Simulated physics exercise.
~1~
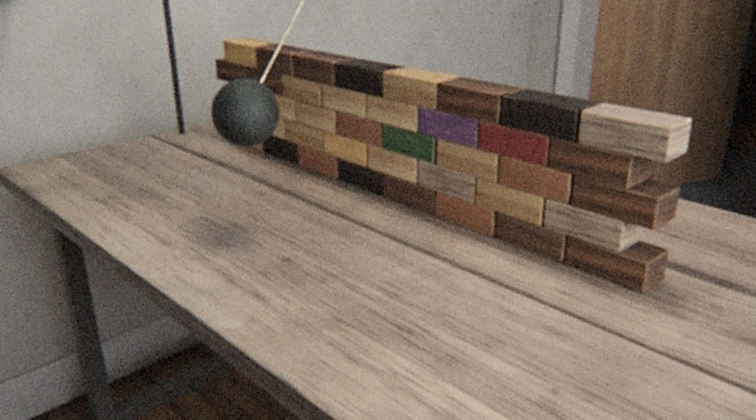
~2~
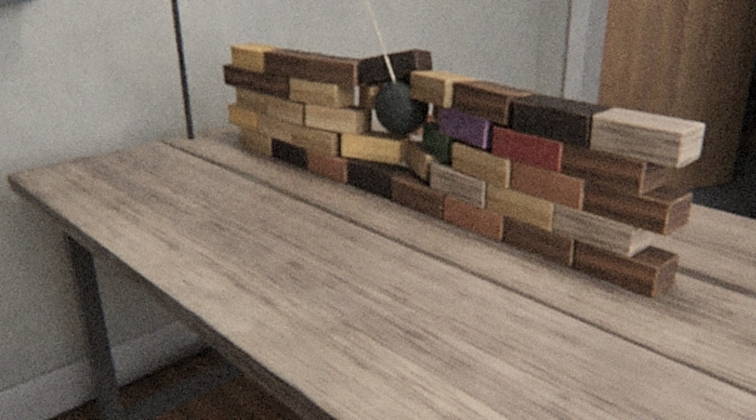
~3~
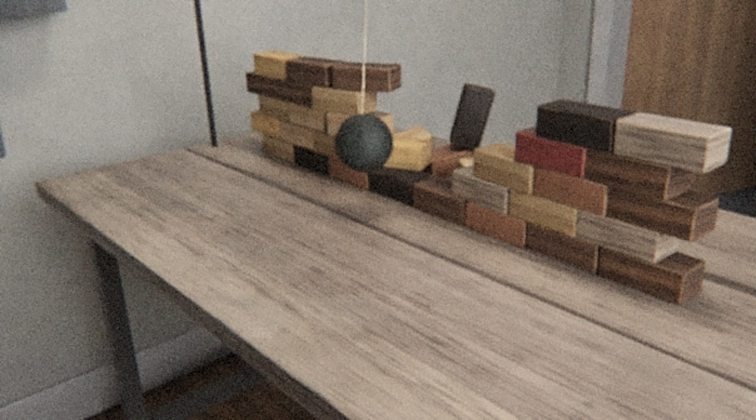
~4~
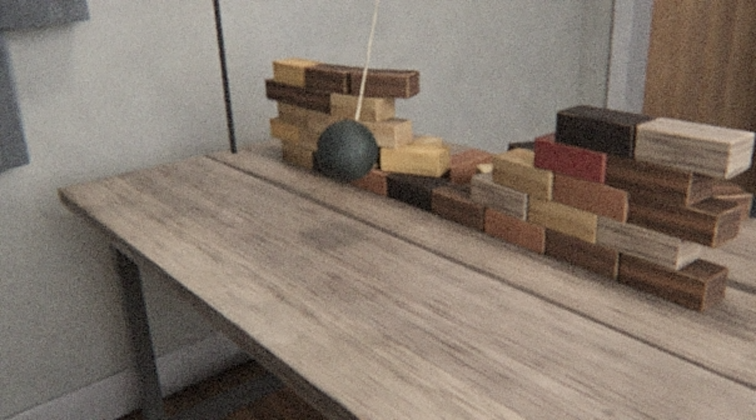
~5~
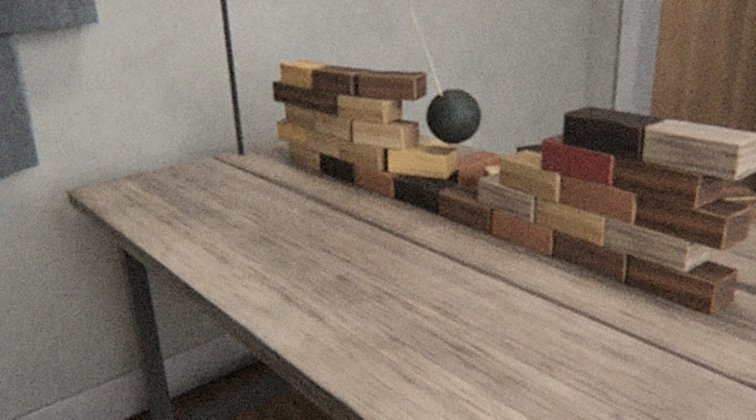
A dark ball on a pale line swings in from the left toward a wall of mixed wooden blocks on a weathered table, with one purple, one green and one red block among them. It strikes the middle of the wall and pushes into it, shoving blocks out of line. The upper middle gives way, the purple and green blocks drop from view, and a dark block tips on end as the ball swings back left. The ball then swings right again over the gap, leaving both ends of the wall standing and the red block still up.
